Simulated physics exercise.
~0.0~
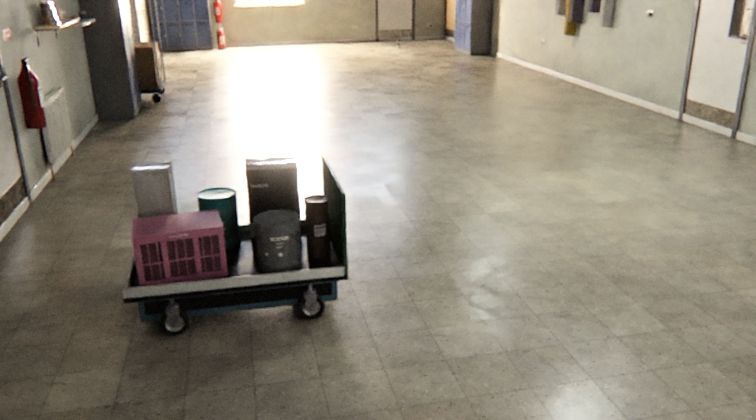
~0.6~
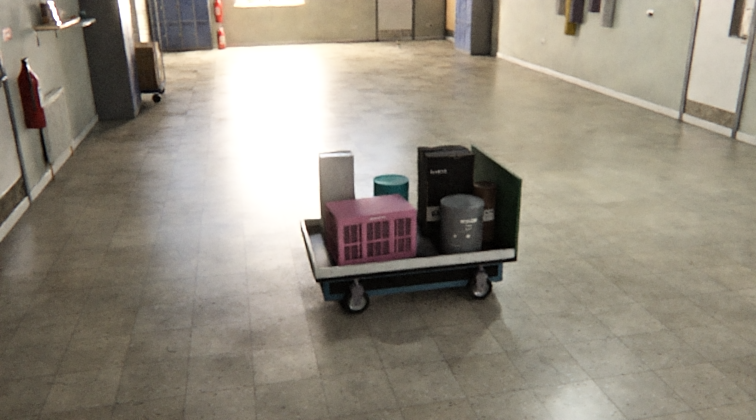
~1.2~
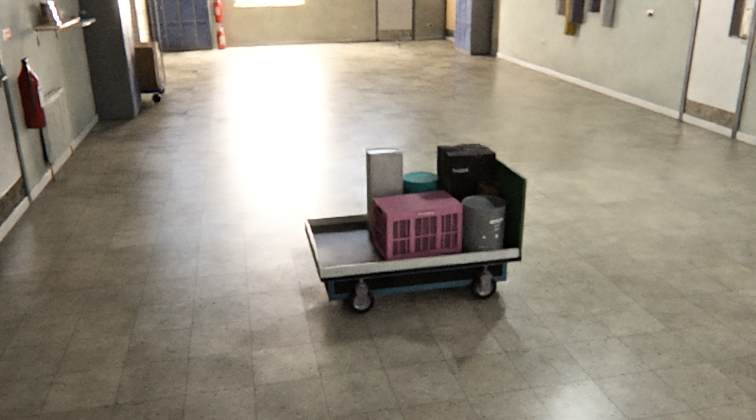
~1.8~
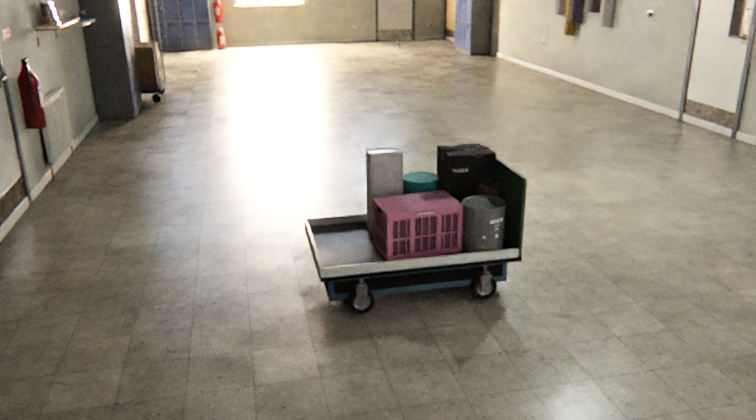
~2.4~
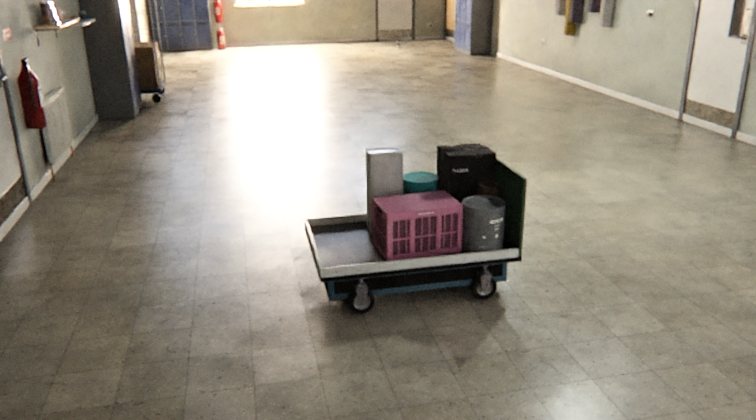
A flat cart carrying a pink crate, a white box, a black box and several round containers rolled to the right across a tiled hallway and stopped, while most of its load slid toward the tall front board and stayed there, still upright.
